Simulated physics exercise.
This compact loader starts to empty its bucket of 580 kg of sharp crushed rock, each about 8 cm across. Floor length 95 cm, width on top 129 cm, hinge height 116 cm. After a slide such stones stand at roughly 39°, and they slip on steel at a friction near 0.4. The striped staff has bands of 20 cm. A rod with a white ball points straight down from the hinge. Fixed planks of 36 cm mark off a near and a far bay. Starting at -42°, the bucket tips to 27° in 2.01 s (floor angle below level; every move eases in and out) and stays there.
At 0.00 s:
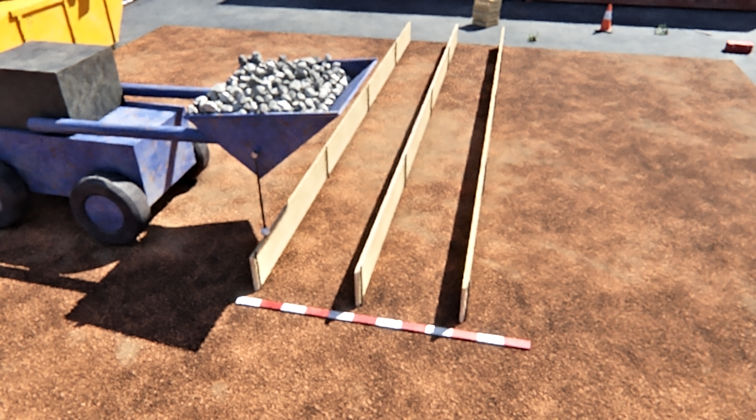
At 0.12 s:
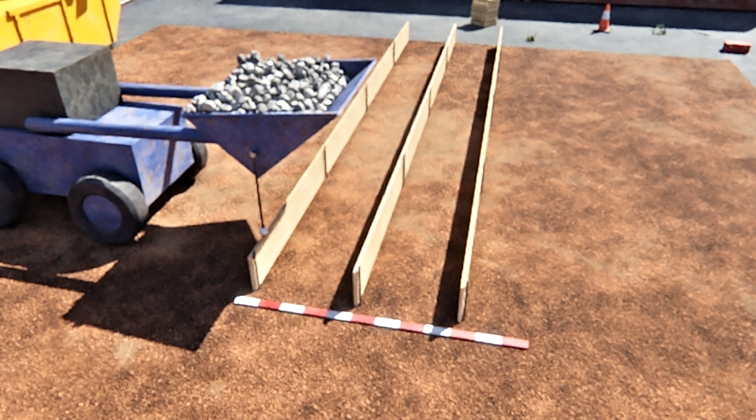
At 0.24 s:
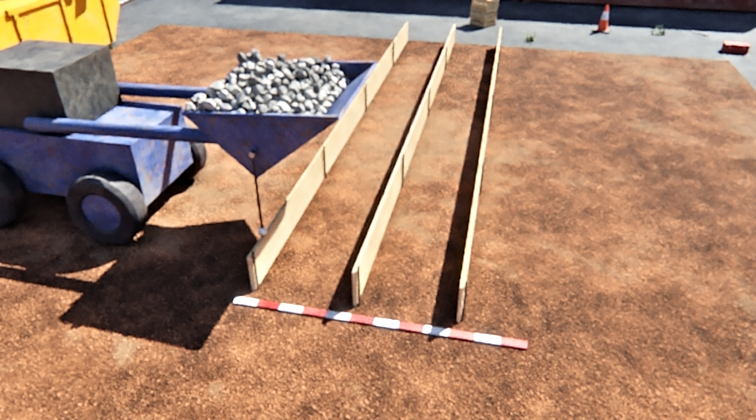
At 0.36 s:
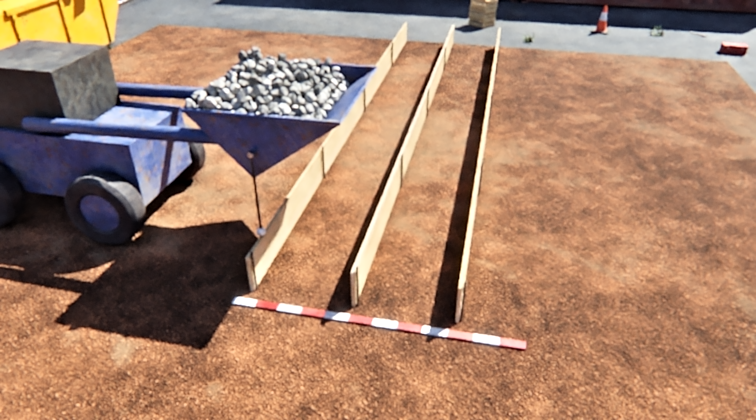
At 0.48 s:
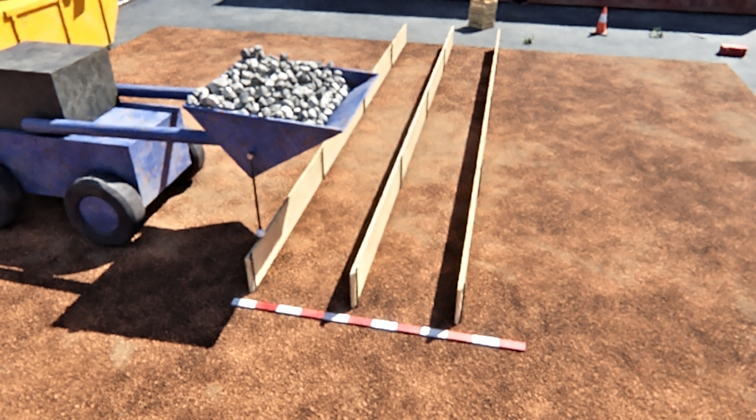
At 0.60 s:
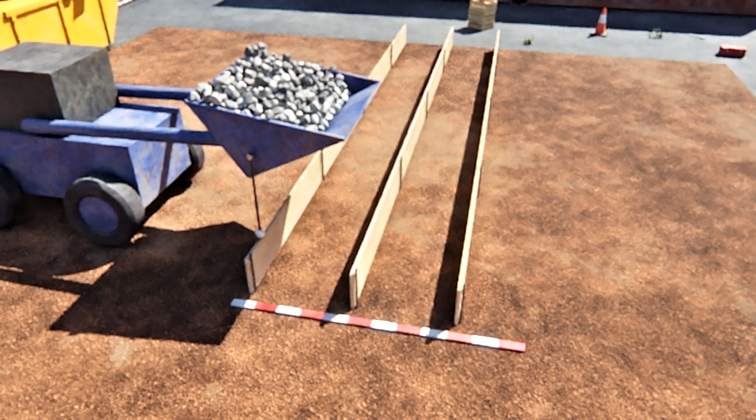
On a patch of reddish-brown ground, a blue loader stayed parked beside three long wooden boards while its raised bucket, heaped with grey rocks, tilted slowly forward and the stones shifted slightly inside.
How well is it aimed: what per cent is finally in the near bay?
About 55 per cent.
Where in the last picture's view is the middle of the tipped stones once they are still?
Near (374, 228).
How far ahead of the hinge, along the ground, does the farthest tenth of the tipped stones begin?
About 140 cm.
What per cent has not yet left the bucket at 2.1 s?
Roughly 65 per cent is still inside.
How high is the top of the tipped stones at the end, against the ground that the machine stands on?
Some 46 cm above that level.
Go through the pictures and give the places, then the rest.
Lip at (339, 114), floor tilted -42°, highest stones at (270, 65), in the first frame.
The bucket is at -41°, its lip at (338, 115); the top of the load is at (269, 64); the stones move at 0.1 m/s on average, in the second frame.
The bucket is at -39°, its lip at (339, 118); the top of the load is at (262, 63); the stones move at 0.1 m/s on average, in the third frame.
Lip at (340, 124), floor tilted -36°, highest stones at (263, 62); the stones move at 0.1 m/s on average, in the fourth frame.
Lip at (342, 131), floor tilted -32°, highest stones at (256, 59); the stones move at 0.2 m/s on average, in the fifth frame.
The bucket is at -27°, its lip at (344, 140); the top of the load is at (255, 57); the stones move at 0.2 m/s on average, in the sixth frame.
After 1.5 s the floor is at 16°; 100 % in the bucket; the foremost stones are at (353, 165).
After 2.1 s the floor is at 27°; 66 % in the bucket, 24 % in the near bay, 10 % in the far bay; the foremost stones are at (428, 230).
After 2.5 s the floor is at 27°; 40 % in the bucket, 35 % in the near bay, 26 % in the far bay; the foremost stones are at (458, 220).
After 5.2 s the floor is at 27°; 0 % in the bucket, 56 % in the near bay, 44 % in the far bay; the foremost stones are at (465, 223).
